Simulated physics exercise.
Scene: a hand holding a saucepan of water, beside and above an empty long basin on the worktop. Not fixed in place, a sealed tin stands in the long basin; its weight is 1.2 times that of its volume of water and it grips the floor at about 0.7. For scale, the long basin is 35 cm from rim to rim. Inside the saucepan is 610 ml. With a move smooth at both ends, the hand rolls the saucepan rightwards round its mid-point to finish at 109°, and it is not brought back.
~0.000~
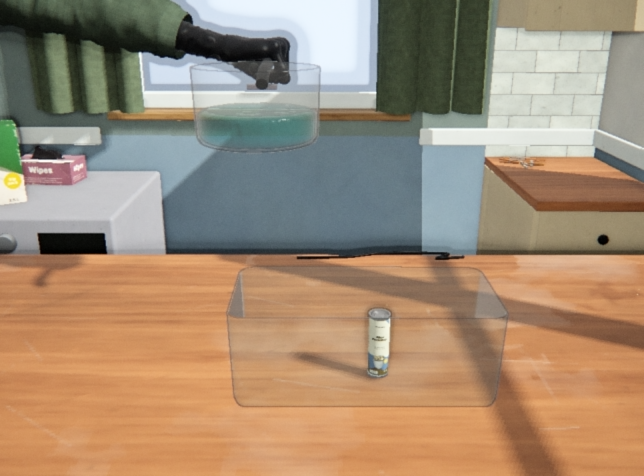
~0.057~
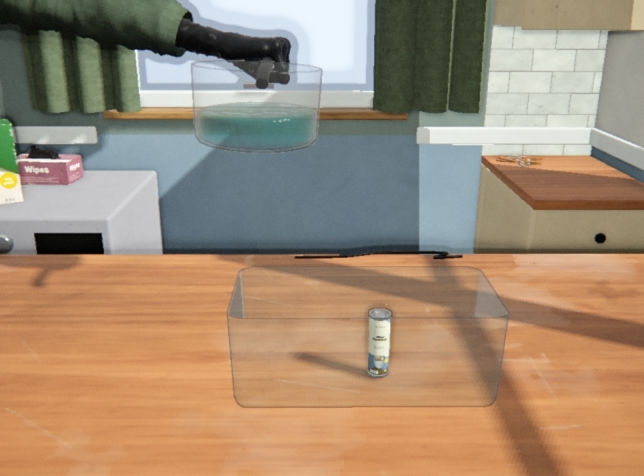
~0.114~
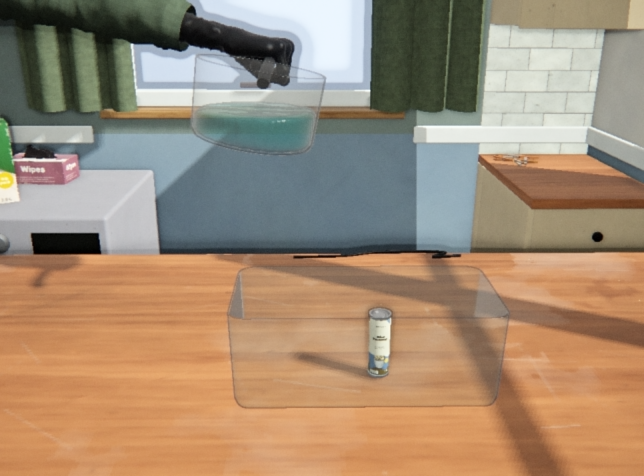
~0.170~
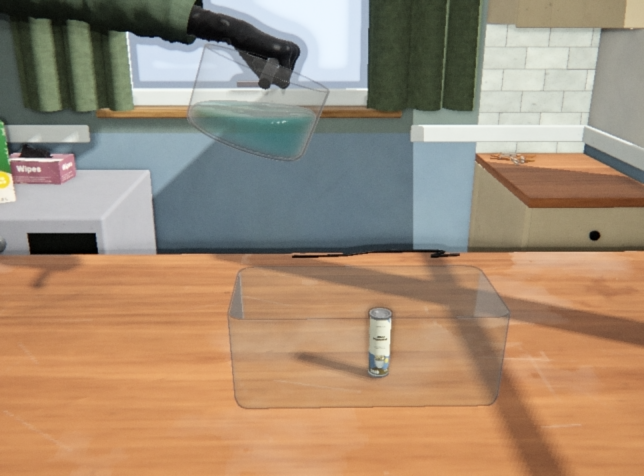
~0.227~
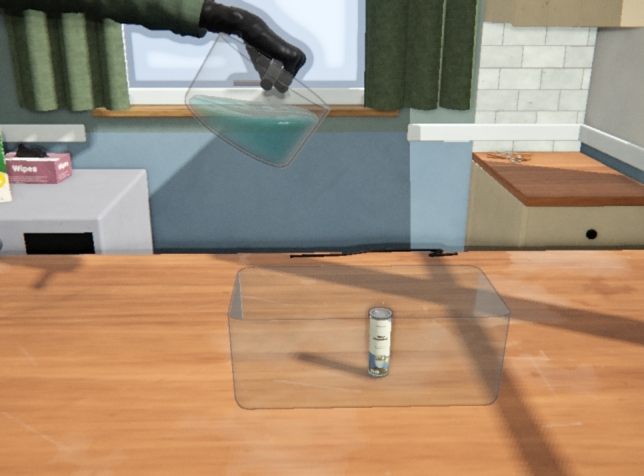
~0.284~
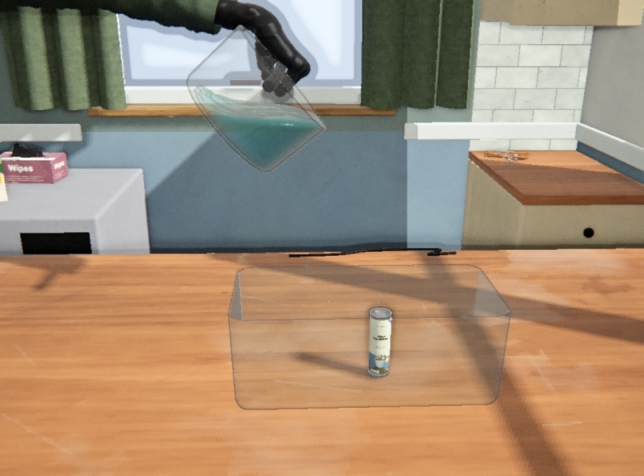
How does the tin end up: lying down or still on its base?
I expect it to overbalance.
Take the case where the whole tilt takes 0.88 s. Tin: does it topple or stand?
In that case the tin overturns.
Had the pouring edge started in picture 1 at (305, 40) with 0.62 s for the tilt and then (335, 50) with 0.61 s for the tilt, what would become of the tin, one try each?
In the first try it comes down; in the second it comes down.
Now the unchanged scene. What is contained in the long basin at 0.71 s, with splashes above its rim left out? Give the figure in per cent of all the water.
I reckon close to 76 per cent.
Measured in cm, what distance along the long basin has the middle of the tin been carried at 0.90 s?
Measured centre to centre, about 7 cm.
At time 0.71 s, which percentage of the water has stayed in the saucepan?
Around 9 percent of it.
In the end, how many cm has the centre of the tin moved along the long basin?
8.5 cm.
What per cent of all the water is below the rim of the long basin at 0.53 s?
7 %, give or take.
By 0.53 s the tilt is 105° and 29 per cent is still to pour; the tin stands where it began.
By 0.71 s the tilt is 109° and 9 per cent is still to pour; the tin stands 2 cm from where it began.
By 0.90 s the tilt is 109° and 1 per cent is still to pour; the tin lies on its side.
By 1.10 s the tilt is 109° and 0 per cent is still to pour; the tin lies on its side.
At rest the tin lies on its side.
